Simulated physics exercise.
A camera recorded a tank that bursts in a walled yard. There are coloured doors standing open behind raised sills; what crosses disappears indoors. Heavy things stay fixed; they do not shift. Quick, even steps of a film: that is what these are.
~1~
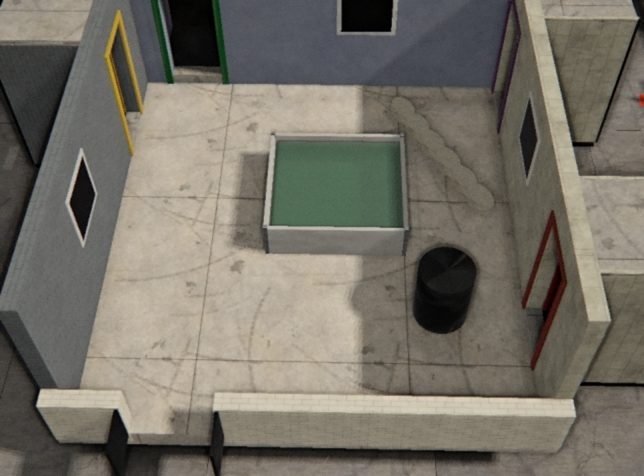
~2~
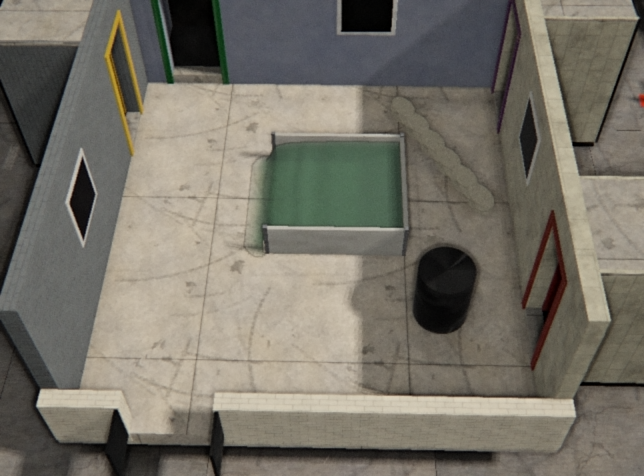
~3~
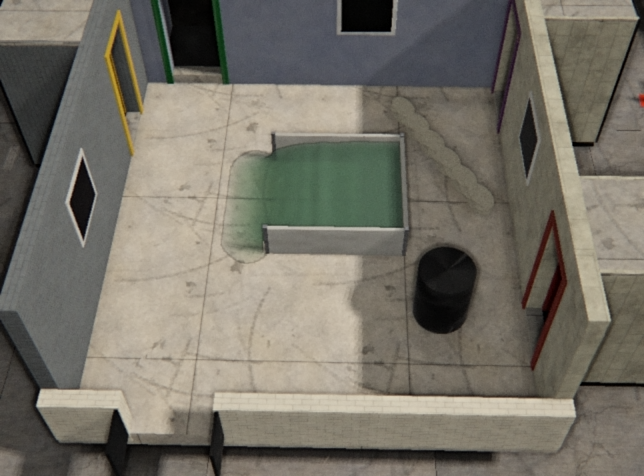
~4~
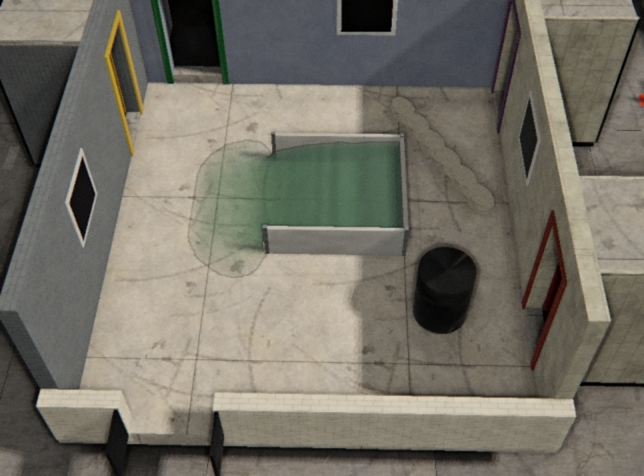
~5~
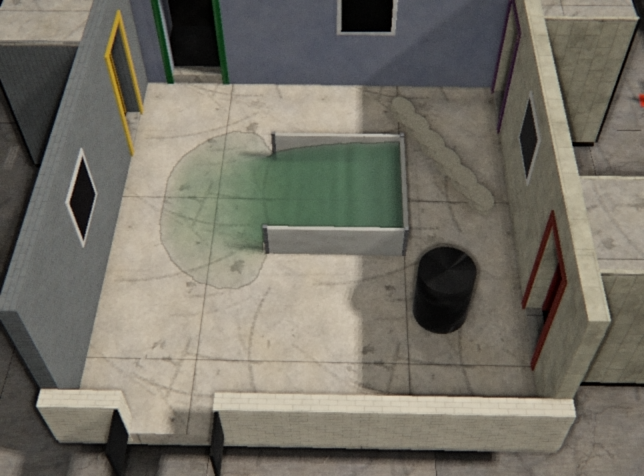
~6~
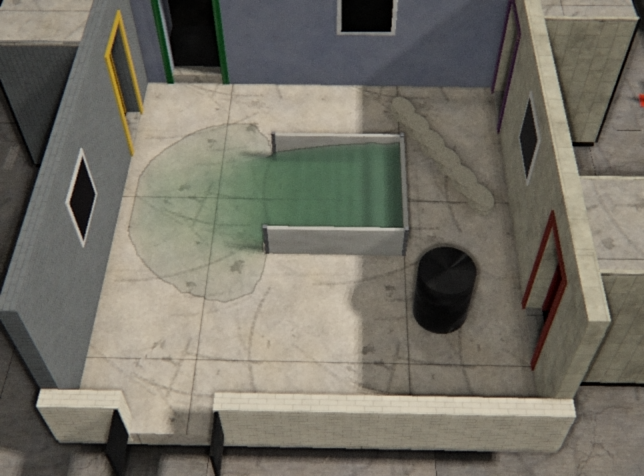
A walled yard with a pale, cracked concrete floor is seen from high above by a camera that stays still. A low white-walled tank of green water sits near the middle, with a black barrel to its lower right, a yellow-framed doorway at left, a green one at the back and a red one at right. The tank's left side gives way, and water pours out leftward, spreading into a wide, thinning rounded pool across the floor.
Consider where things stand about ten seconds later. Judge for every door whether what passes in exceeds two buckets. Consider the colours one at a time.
In order: The yellow door breaks the limit for sure; the green door respects the limit for sure; the purple door respects the limit for sure; the red door respects the limit for sure.
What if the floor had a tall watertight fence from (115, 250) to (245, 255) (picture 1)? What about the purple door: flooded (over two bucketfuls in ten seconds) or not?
Here's how it goes: The purple door ends up swamped.
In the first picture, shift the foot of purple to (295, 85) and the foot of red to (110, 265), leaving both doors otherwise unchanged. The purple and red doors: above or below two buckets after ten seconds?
In short: Purple door is under; red door passes that mark.
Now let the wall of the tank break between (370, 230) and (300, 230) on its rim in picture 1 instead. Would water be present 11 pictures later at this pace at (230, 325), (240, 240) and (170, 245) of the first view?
Submerged, unwetted, unwetted.
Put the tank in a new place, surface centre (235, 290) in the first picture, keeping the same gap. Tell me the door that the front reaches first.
That would be the yellow-painted one.
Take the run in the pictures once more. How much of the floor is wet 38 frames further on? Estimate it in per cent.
It should be close to 70 %.
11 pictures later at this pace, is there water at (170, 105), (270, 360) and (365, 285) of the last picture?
Result, in the order given: Wetted / not wetted / not wetted.
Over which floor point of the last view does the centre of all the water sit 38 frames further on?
It's close to (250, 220).
A moment on, water covers 25 % of the floor; the yellow door wet at the sill, nothing in, the green door not reached, the purple door not reached, the red door not reached.
Next, water covers 30 % of the floor; the yellow door over two buckets in, the green door wet at the sill, nothing in, the purple door not reached, the red door not reached.
Then, water covers 40 % of the floor; the yellow door over two buckets in, the green door under two buckets in, the purple door not reached, the red door not reached.
Later, water covers 70 % of the floor; the yellow door far over two buckets in, the green door under two buckets in, the purple door wet at the sill, nothing in, the red door not reached.
In the end, water covers 90 % of the floor; the yellow door far over two buckets in, the green door under two buckets in, the purple door under two buckets in, the red door under two buckets in.
